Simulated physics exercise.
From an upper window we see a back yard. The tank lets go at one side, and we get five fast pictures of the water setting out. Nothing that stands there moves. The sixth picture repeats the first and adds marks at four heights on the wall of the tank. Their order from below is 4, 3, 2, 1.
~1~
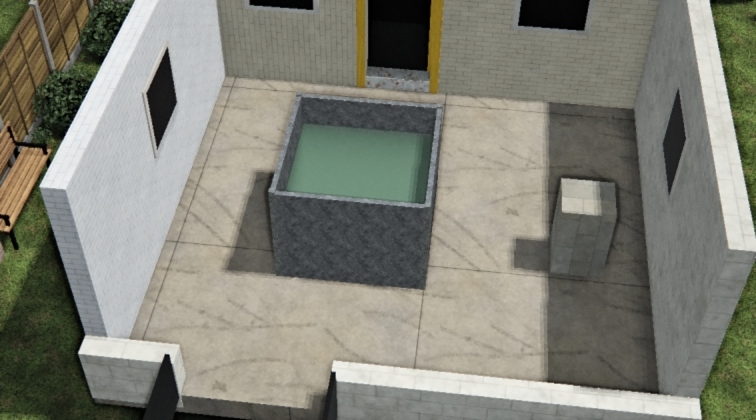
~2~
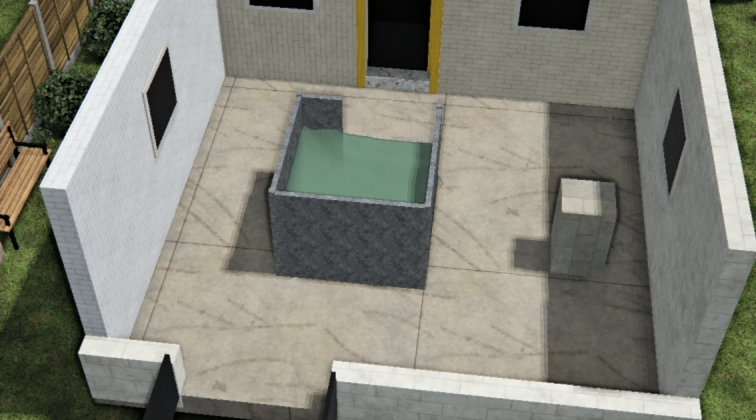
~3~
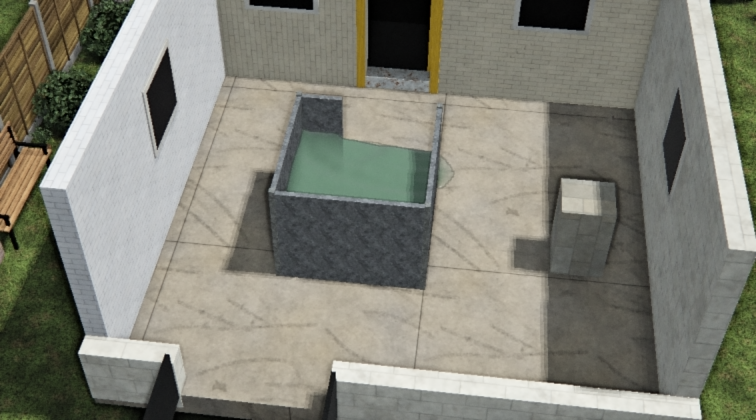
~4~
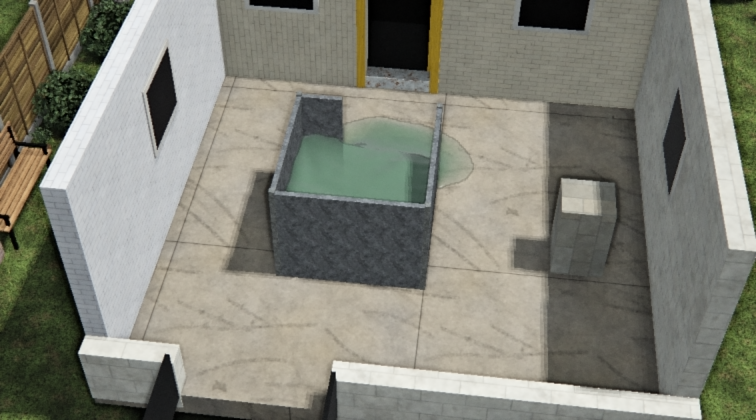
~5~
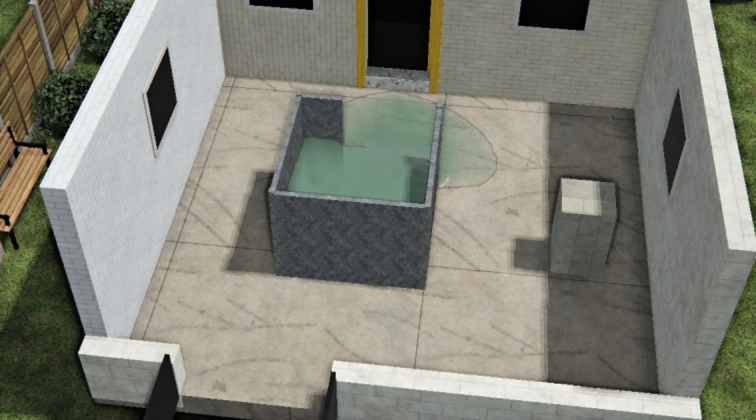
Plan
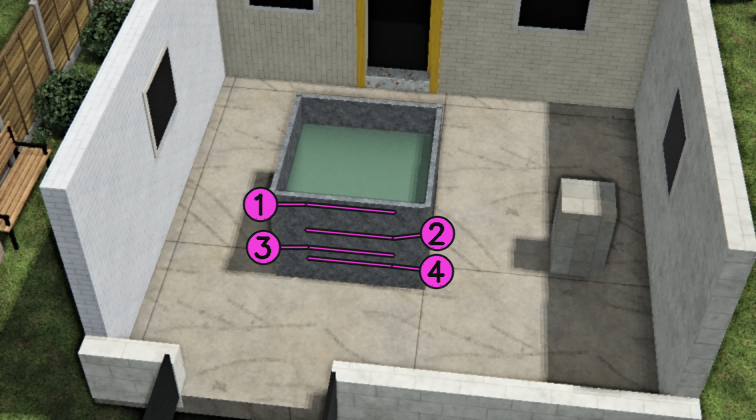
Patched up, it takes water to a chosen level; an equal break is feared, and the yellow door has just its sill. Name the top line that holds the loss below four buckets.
4 will do.
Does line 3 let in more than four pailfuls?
Yes.
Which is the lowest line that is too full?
Here it is line 3.
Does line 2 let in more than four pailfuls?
Yes, that goes wrong.
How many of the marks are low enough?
One.
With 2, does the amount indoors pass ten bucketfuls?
Yes, it does.
On the marked copy, 1 at (349, 208); 2 at (349, 234); 3 at (350, 251); 4 at (350, 262); from the bottom up 4, 3, 2, 1.
With 1, dozens of bucketfuls pour in.
With 2, dozens of bucketfuls pour in.
With 3, about 8 bucketfuls get in.
With 4, a splash gets over, under a bucket.
